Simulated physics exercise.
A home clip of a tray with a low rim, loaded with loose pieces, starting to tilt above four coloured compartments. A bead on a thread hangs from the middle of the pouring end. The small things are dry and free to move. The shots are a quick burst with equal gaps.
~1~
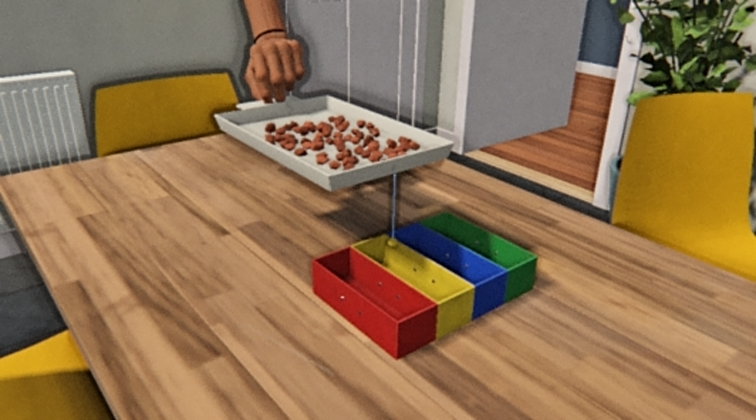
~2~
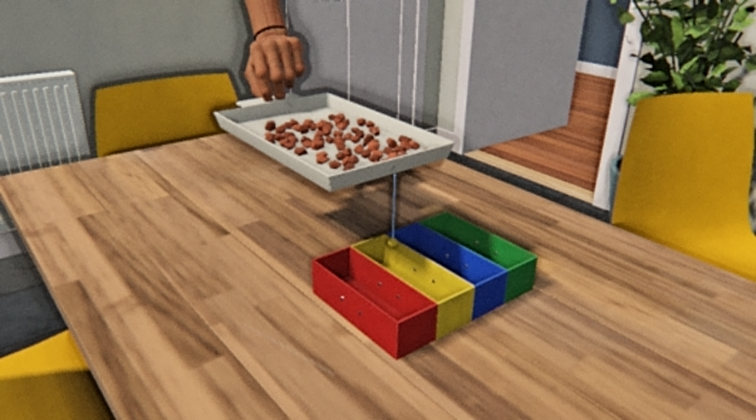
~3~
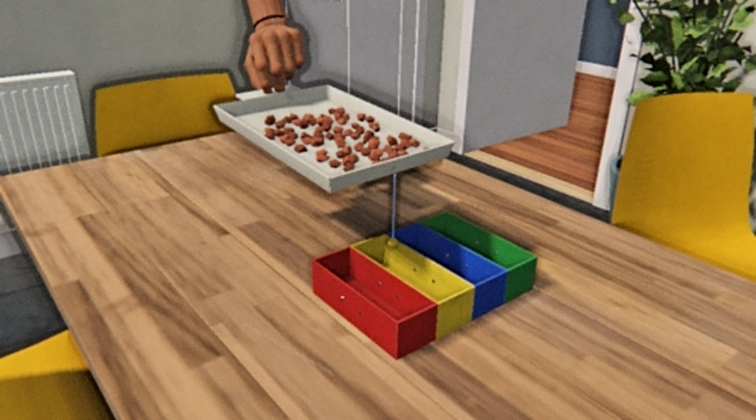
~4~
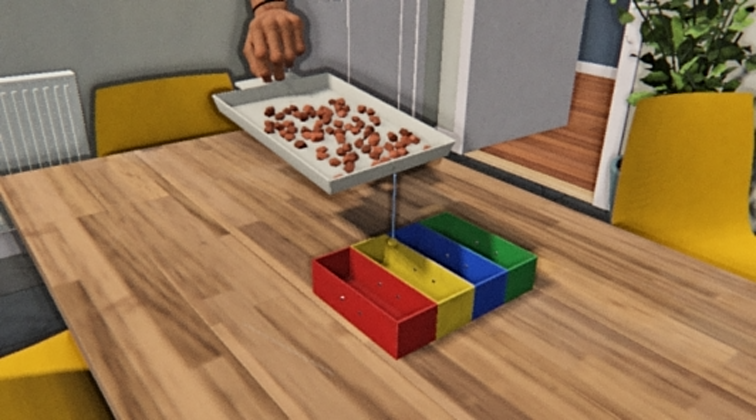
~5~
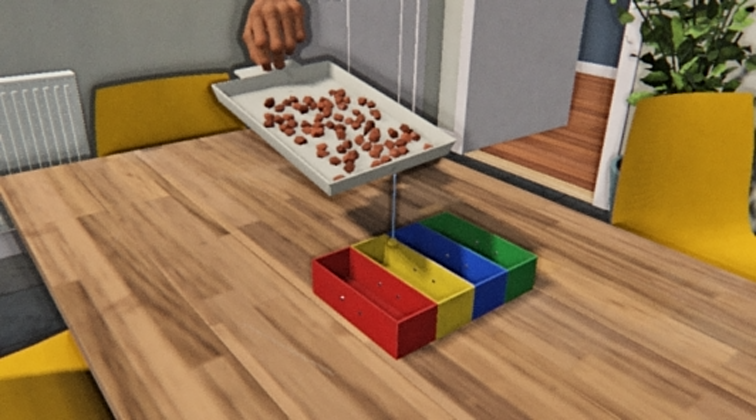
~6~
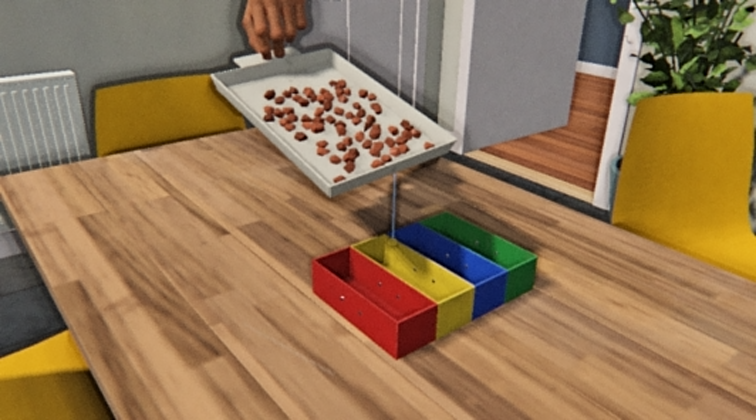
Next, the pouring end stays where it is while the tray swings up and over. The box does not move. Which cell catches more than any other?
It favours the red compartment.
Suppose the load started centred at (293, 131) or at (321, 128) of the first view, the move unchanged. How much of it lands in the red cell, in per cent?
Near 60 % and 50 %.
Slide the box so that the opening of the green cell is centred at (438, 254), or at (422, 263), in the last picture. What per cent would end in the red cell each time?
First some 20, then 0 per cent.
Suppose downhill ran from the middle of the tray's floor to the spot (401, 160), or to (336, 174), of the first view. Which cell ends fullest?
The first try: That blue cell. The second: The red cell.
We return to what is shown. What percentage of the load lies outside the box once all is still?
Close to 30 per cent.
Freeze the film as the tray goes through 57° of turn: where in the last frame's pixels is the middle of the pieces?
Near (365, 151).
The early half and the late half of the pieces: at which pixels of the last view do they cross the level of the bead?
Early half (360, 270), late half (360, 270).
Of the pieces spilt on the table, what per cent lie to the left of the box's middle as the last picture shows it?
Some 100 per cent.
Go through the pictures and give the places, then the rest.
Corners of the pouring end near (330, 173) and (448, 142), level; middle of the load near (330, 141), bits of crushed brick; bead on its thread near (393, 243); red cell near (417, 328); yellow cell near (455, 309); blue cell near (489, 292); green cell near (521, 277), in the first picture.
Corners of the pouring end near (330, 173) and (448, 142), level; middle of the load near (330, 140), in the second picture.
Corners of the pouring end near (330, 175) and (449, 141), tipped barely, lowest at the left corner; middle of the load near (330, 136), in the third picture.
Corners of the pouring end near (331, 177) and (449, 140), tipped a little, lowest at the left corner; middle of the load near (330, 130), in the fourth picture.
Corners of the pouring end near (331, 179) and (450, 139), tipped a little, lowest at the left corner; middle of the load near (330, 125), in the fifth picture.
Corners of the pouring end near (331, 182) and (451, 138), tipped clearly, lowest at the left corner; middle of the load near (331, 120); red cell near (417, 328); yellow cell near (455, 309); blue cell near (489, 292); green cell near (521, 277), in the sixth picture.
Shortly afterwards, tray tipped steeply; all but a few on the tray; only a few falling or outside the box.
Next, tray tipped right over; near a third on the tray; near a quarter in the red cell; a little in the yellow cell; near a third falling or outside the box.
Some moments later, tray tipped past a quarter turn; near half in the red cell; a little in the yellow cell; near a third falling or outside the box.
In the end, tray tipped past a quarter turn; near half in the red cell; a little in the yellow cell; none at all in the blue cell; none at all in the green cell; near a third outside the box.
